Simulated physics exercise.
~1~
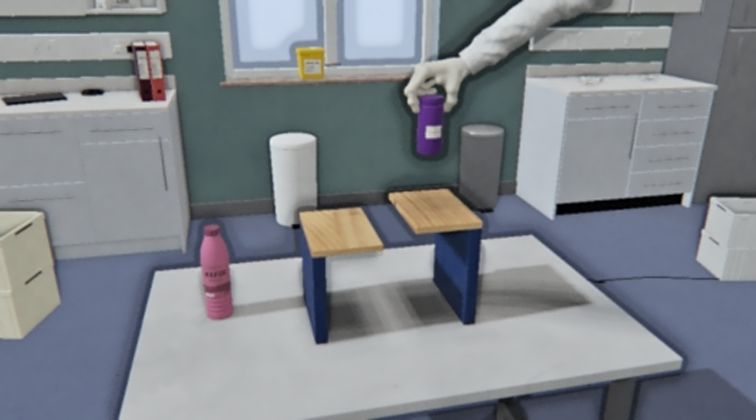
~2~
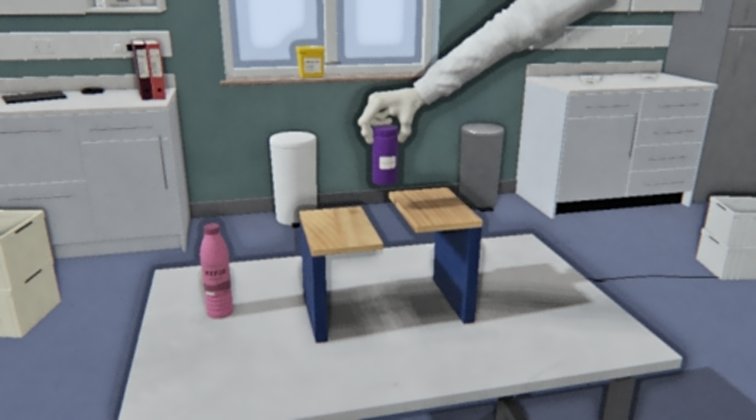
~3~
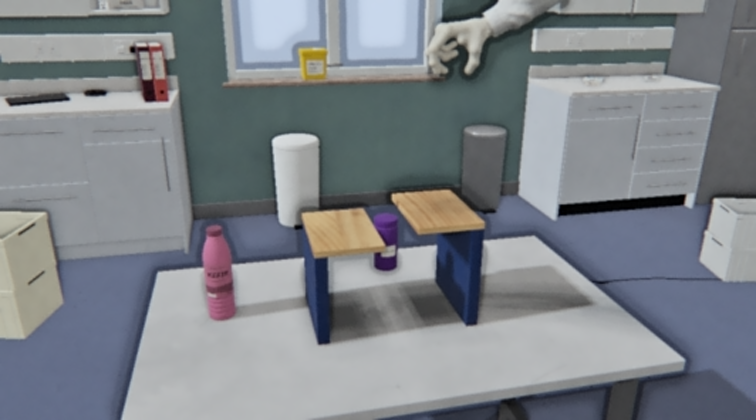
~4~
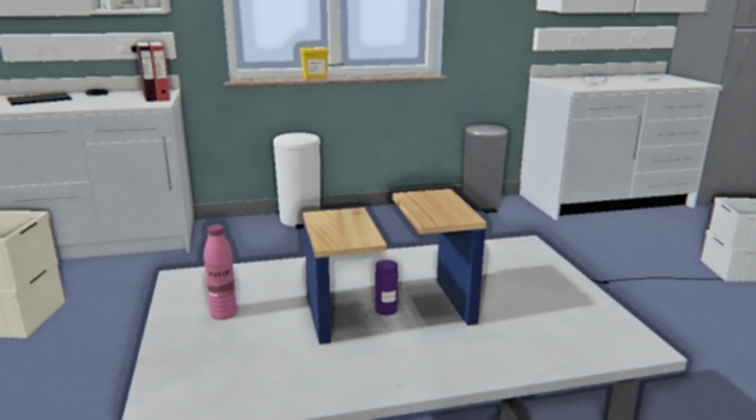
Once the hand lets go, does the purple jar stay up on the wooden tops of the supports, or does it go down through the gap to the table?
The purple jar goes down through the gap and ends upright on the table between the two supports.
